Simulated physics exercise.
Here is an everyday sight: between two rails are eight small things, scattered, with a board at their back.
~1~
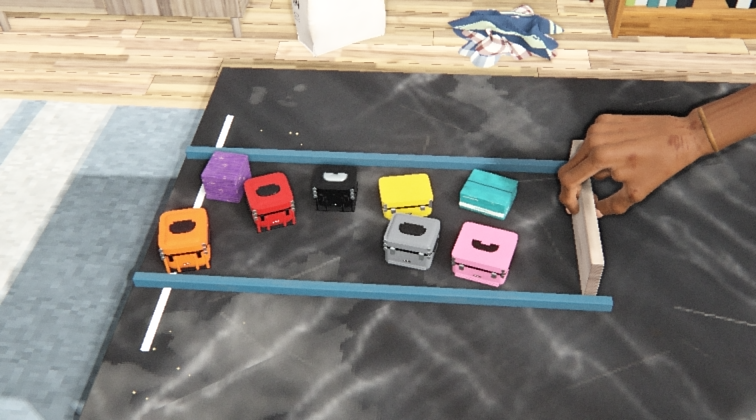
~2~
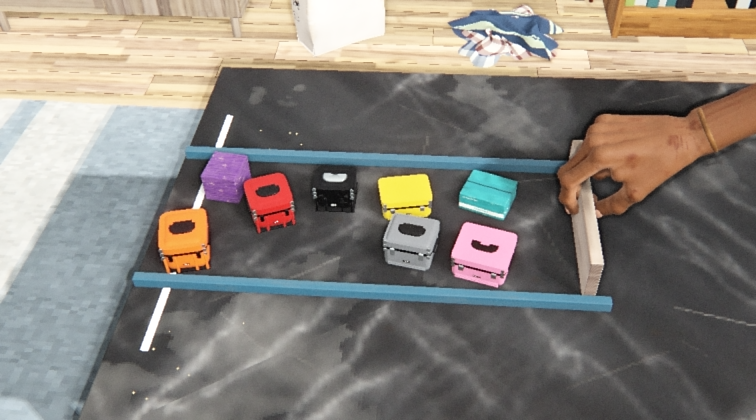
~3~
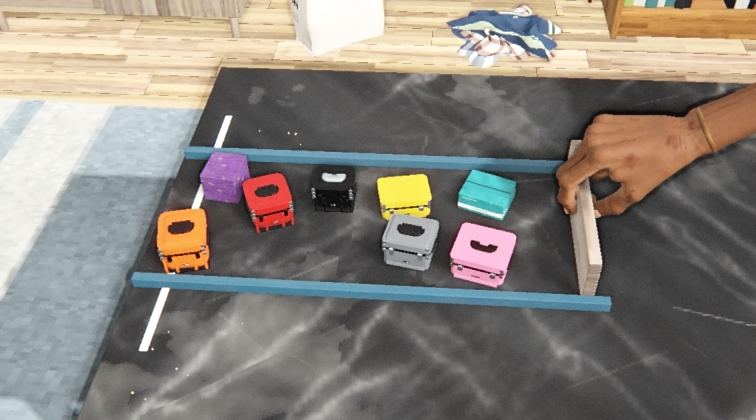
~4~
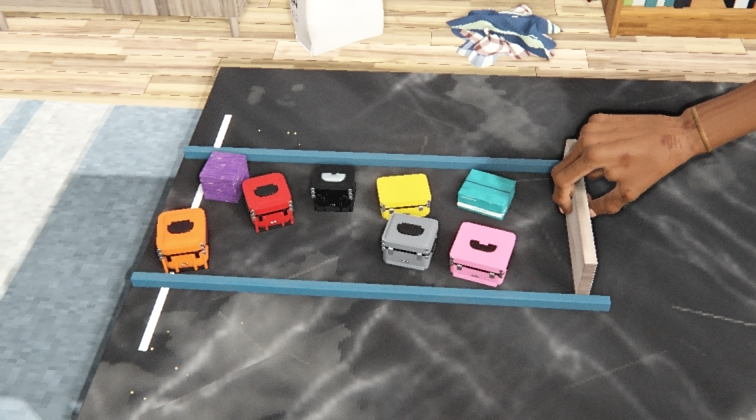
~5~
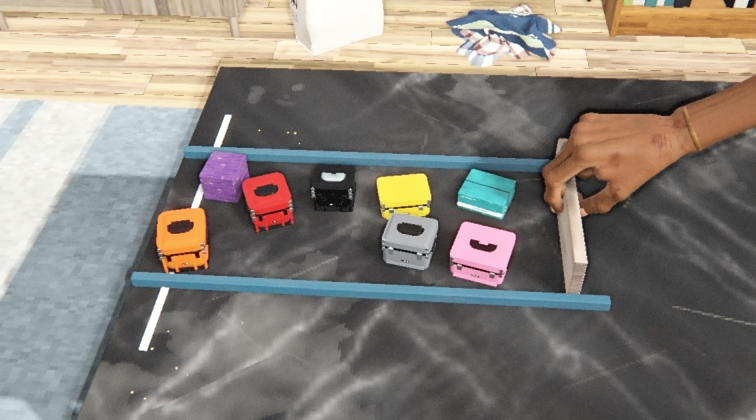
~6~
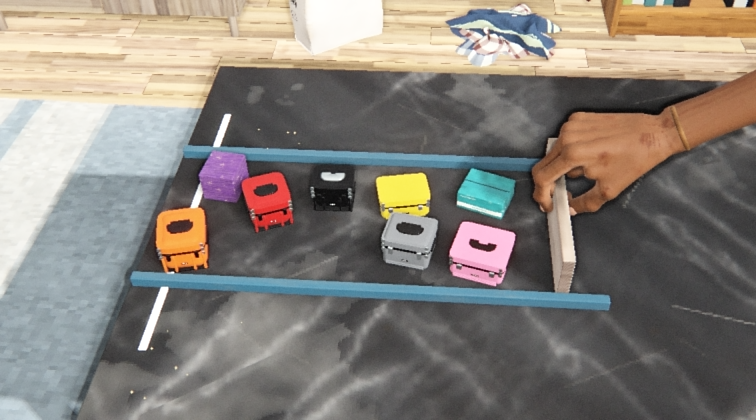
The clip opens on eight small, colourful case-like objects spread between two blue rails on a dark marbled surface, with a hand holding an upright wooden board at the right. The hand then slides the board a short way left, while the objects stay where they are.
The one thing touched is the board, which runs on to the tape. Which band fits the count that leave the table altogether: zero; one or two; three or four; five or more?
Five or beyond lost.
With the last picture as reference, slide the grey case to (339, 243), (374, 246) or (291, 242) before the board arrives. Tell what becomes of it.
The grey case goes off; goes off; goes off.
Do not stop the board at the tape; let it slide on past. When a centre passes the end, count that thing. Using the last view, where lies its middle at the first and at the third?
The middle is near (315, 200) first and near (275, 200) after.
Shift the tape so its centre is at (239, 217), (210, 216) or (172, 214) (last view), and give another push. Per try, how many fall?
Tallies in the order given: 4, 6, 8.
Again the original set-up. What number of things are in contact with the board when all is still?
Counting them up gives 2.
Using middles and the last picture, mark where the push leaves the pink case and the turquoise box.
You'll find the pink case at roughly (149, 244) and the turquoise box at roughly (174, 188).
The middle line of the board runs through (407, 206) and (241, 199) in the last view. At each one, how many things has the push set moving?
I make it 6 at the first spot and 8 at the other.
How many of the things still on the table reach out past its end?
Overhang count: 2.
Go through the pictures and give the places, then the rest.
The first frame shows orange case (186, 240); purple block (227, 177); red case (270, 202); board (583, 215); tape (194, 215).
The second frame shows purple block (227, 177); yellow case (405, 198).
The third frame shows red case (269, 203); turquoise box (487, 194).
The fourth frame shows orange case (184, 240); black case (334, 188).
The fifth frame shows purple block (225, 177); pink case (482, 254).
The sixth frame shows orange case (184, 240); purple block (225, 176); red case (268, 202); board (557, 213); tape (191, 215).
Early on, none off yet; orange case at rest near (184, 240); purple block at rest near (225, 176); red case at rest near (268, 202).
A while later, none off yet; orange case travelled a little near (168, 243); purple block travelled well along near (161, 169); red case travelled about its own width near (195, 203).
Finally, the number that fall off is five or more; lost, grey case, yellow case, black case, red case, purple block and orange case.
